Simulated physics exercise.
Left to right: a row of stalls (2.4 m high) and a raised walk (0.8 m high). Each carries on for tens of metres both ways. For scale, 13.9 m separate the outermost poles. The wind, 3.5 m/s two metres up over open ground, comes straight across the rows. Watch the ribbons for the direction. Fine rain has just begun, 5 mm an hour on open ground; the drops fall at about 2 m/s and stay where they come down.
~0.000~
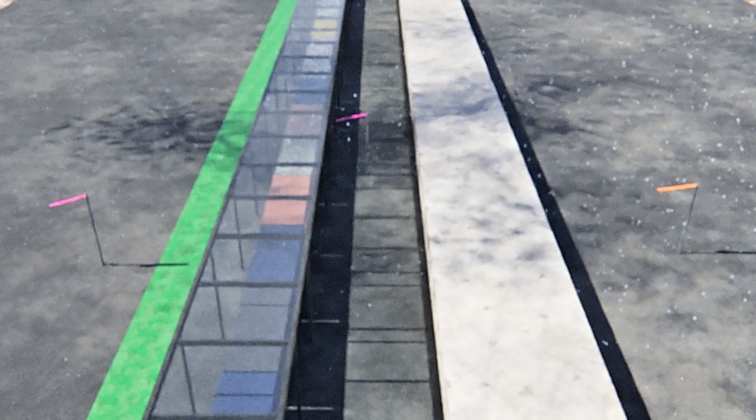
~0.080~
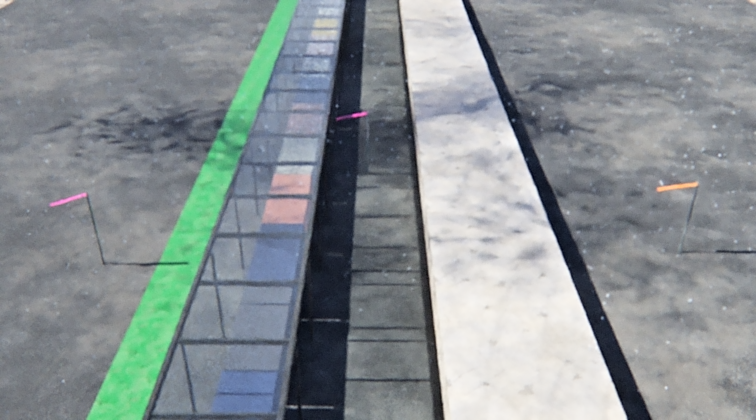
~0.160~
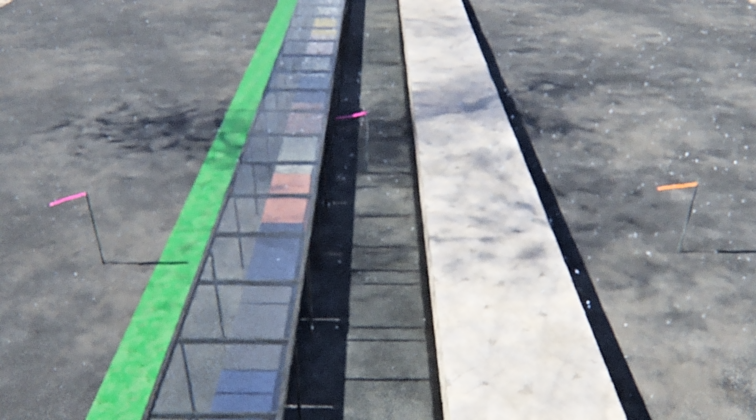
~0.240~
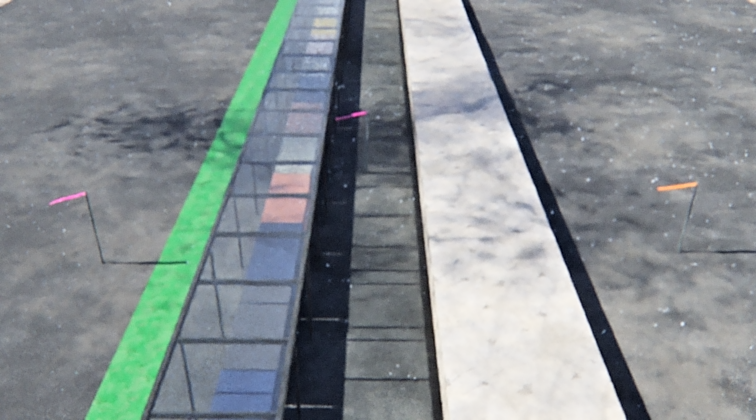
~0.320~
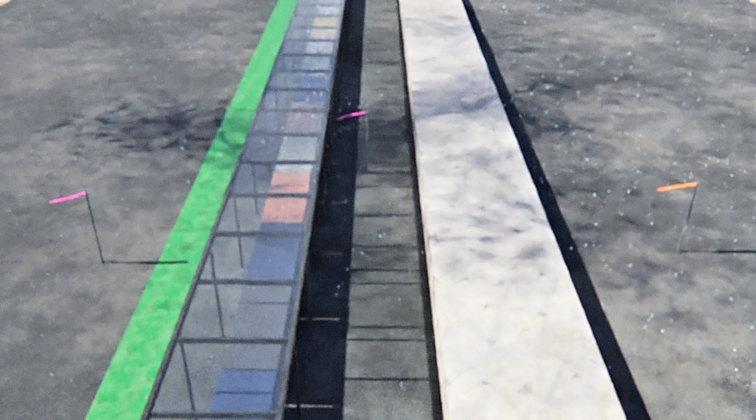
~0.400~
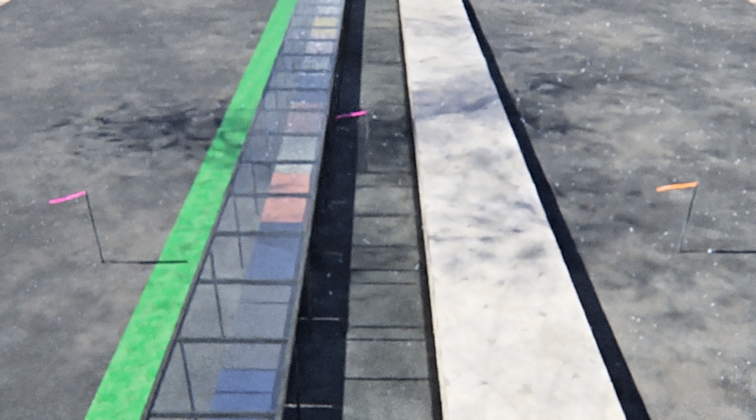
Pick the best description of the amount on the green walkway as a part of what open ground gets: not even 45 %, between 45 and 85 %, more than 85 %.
It gets less than 45 % of the open amount.
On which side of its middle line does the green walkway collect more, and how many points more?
The right half, by about 15 points.
10 minutes on, 0.1 mm on the green walkway, 0.8 mm in the open.
30 minutes on, 0.4 mm on the green walkway, 2.5 mm in the open.
60 minutes on, 0.7 mm on the green walkway, 5.0 mm in the open, so the green walkway has 15 % of the open amount; the left half of it has 8 %, the right half 22 %.
